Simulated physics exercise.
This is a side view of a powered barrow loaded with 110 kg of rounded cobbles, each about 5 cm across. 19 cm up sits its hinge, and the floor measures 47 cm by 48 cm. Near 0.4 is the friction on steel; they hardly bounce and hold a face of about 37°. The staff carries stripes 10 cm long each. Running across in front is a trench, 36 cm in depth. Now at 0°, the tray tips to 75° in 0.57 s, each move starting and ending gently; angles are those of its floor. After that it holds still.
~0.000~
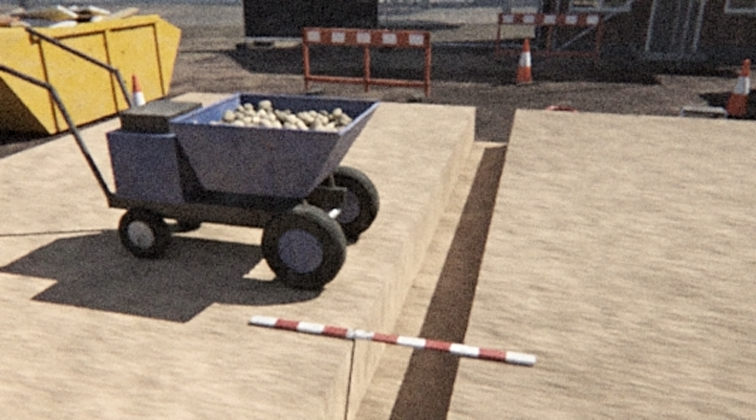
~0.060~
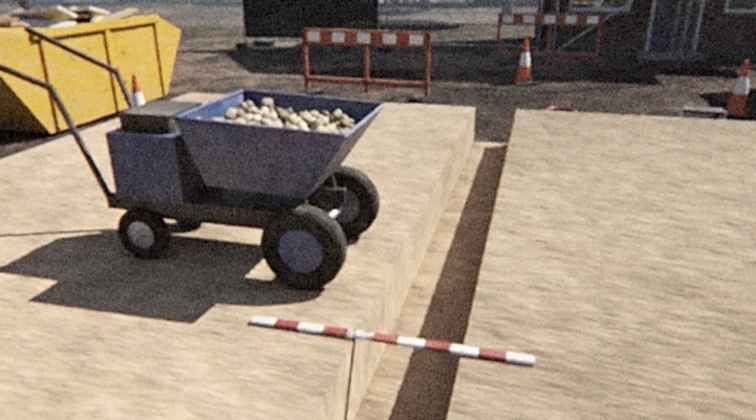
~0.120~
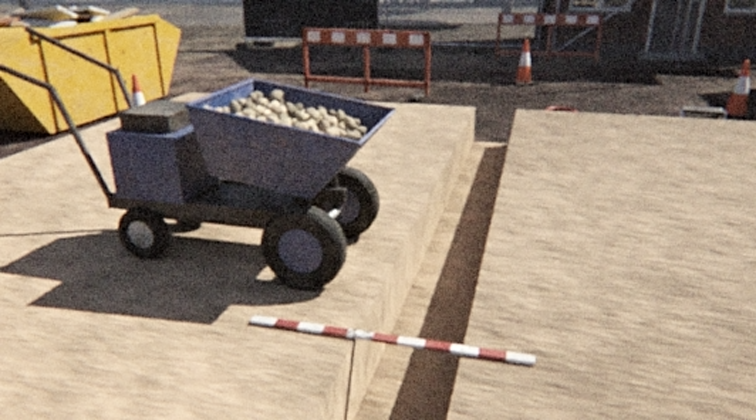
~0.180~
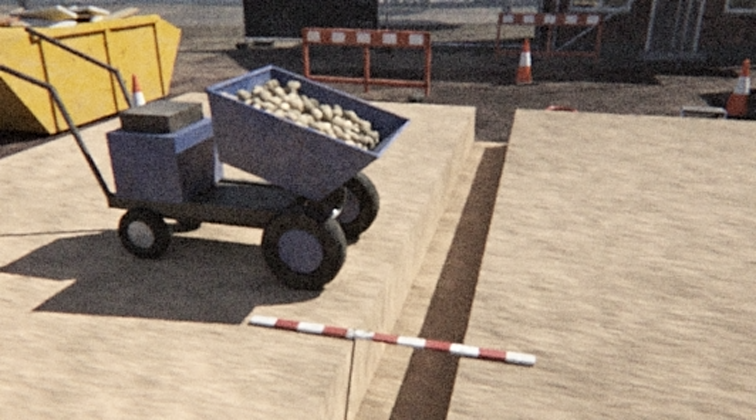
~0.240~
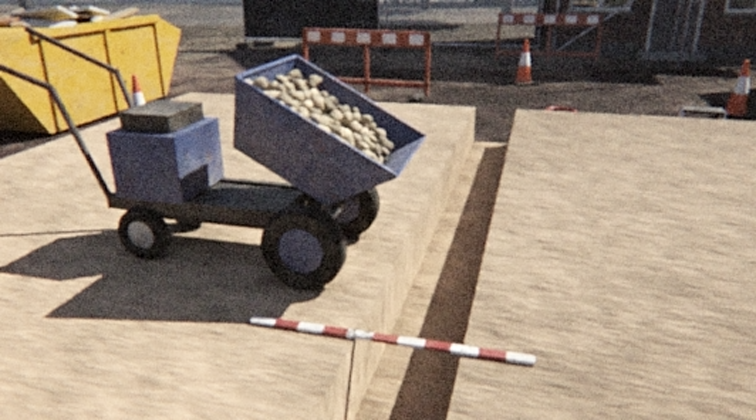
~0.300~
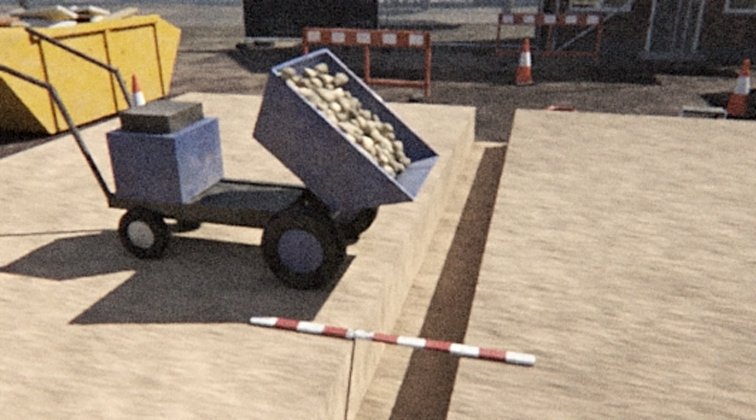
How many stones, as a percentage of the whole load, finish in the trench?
Roughly 44 per cent of the load ends up in the trench.
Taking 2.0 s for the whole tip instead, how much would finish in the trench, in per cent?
It'd be some 70 per cent.
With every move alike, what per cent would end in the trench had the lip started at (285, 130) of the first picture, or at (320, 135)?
95 %, then 65 %.
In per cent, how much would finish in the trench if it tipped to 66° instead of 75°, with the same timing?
Roughly 35 percent.
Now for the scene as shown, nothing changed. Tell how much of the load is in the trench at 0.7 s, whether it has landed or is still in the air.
Roughly 15% by that time.
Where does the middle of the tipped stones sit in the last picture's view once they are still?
Roughly (500, 273), I'd say.
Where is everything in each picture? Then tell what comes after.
The tray is at 0°, its lip at (340, 134); the top of the load is at (282, 118), in the first picture.
The tray is at 2°, its lip at (345, 137); the top of the load is at (261, 112); the stones move at 0.5 m/s on average, in the second picture.
The tray is at 9°, its lip at (359, 144); the top of the load is at (260, 102); the stones move at 1.0 m/s on average, in the third picture.
Lip at (377, 157), floor tilted 18°, highest stones at (270, 91); the stones move at 1.3 m/s on average, in the fourth picture.
The tray is at 29°, its lip at (397, 177); the top of the load is at (292, 82); the stones move at 1.6 m/s on average, in the fifth picture.
The tray is at 40°, its lip at (413, 201); the top of the load is at (314, 78); the stones move at 1.6 m/s on average, in the sixth picture.
After 0.4 s the floor is at 64°; 100 % in the tray; the foremost stones are at (426, 213).
After 0.7 s the floor is at 75°; 63 % in the tray, 14 % in the trench, 23 % past the trench; the foremost stones are at (526, 282).
After 1.0 s the floor is at 75°; 14 % in the tray, 30 % in the trench, 56 % past the trench; the foremost stones are at (734, 301).
After 3.0 s the floor is at 75°; 0 % in the tray, 44 % in the trench, 56 % past the trench; the foremost stones are past the picture's edge.
